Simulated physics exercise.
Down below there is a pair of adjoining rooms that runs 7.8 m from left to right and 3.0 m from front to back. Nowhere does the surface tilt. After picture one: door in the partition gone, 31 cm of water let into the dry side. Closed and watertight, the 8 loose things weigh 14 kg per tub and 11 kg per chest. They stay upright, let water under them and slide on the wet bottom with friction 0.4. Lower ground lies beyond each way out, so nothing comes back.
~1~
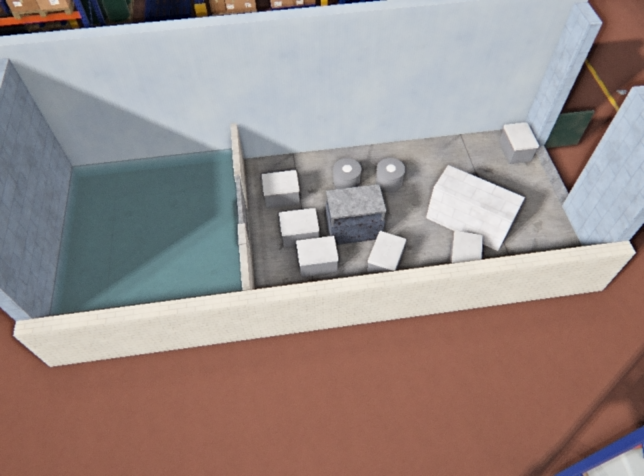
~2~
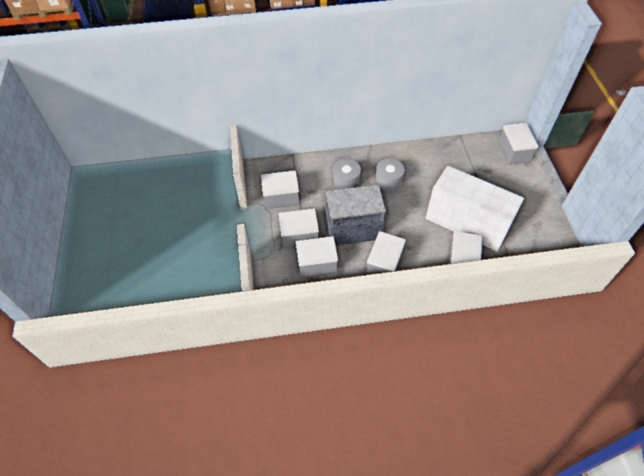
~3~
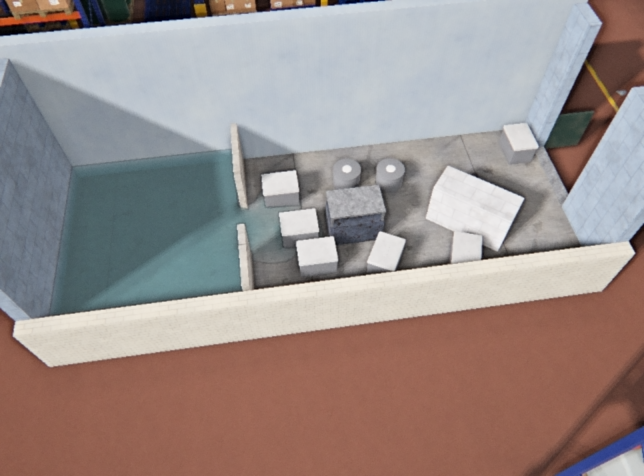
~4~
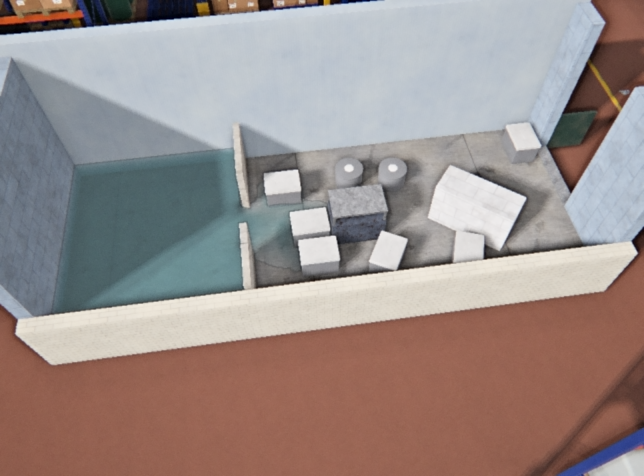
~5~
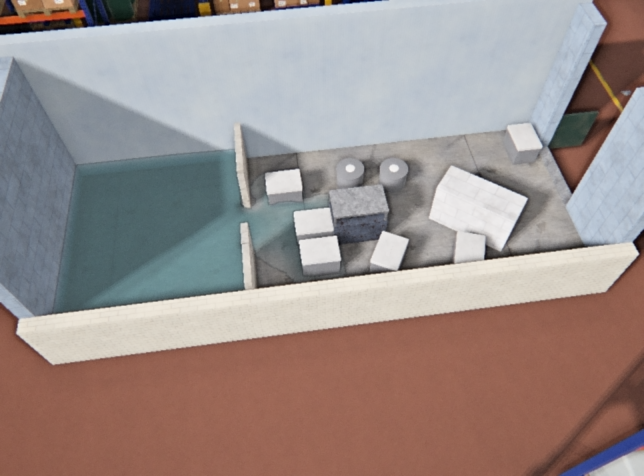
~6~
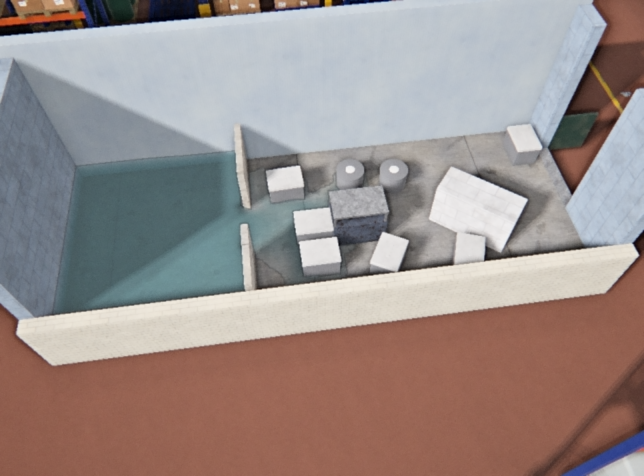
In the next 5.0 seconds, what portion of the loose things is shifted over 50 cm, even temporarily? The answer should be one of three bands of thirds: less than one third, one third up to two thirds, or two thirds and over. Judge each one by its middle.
It falls in the band two thirds and over.
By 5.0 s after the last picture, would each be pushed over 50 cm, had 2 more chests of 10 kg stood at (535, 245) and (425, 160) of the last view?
In order: Stays within it and exceeds it.
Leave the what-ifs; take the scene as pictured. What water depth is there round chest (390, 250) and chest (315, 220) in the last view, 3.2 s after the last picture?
Roughly 9 and 6 cm.
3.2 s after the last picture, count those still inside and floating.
The count is 2.
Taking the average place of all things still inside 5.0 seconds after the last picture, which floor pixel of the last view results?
I'd put it around (410, 217).
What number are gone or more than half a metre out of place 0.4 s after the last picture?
I make it 0 by then.
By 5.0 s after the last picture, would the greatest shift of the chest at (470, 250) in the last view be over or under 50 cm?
My call is that it falls shy.
Then, 0.4 s after the last picture 0 of 8 are over 50 cm from their spots; 1 afloat.
Then, 1.7 s after the last picture 4 of 8 are over 50 cm from their spots; 2 afloat.
Then, 3.2 s after the last picture 6 of 8 are over 50 cm from their spots; 2 afloat.
Then, 5.0 s after the last picture 6 of 8 are over 50 cm from their spots, and 7 have been at some point; 4 afloat.
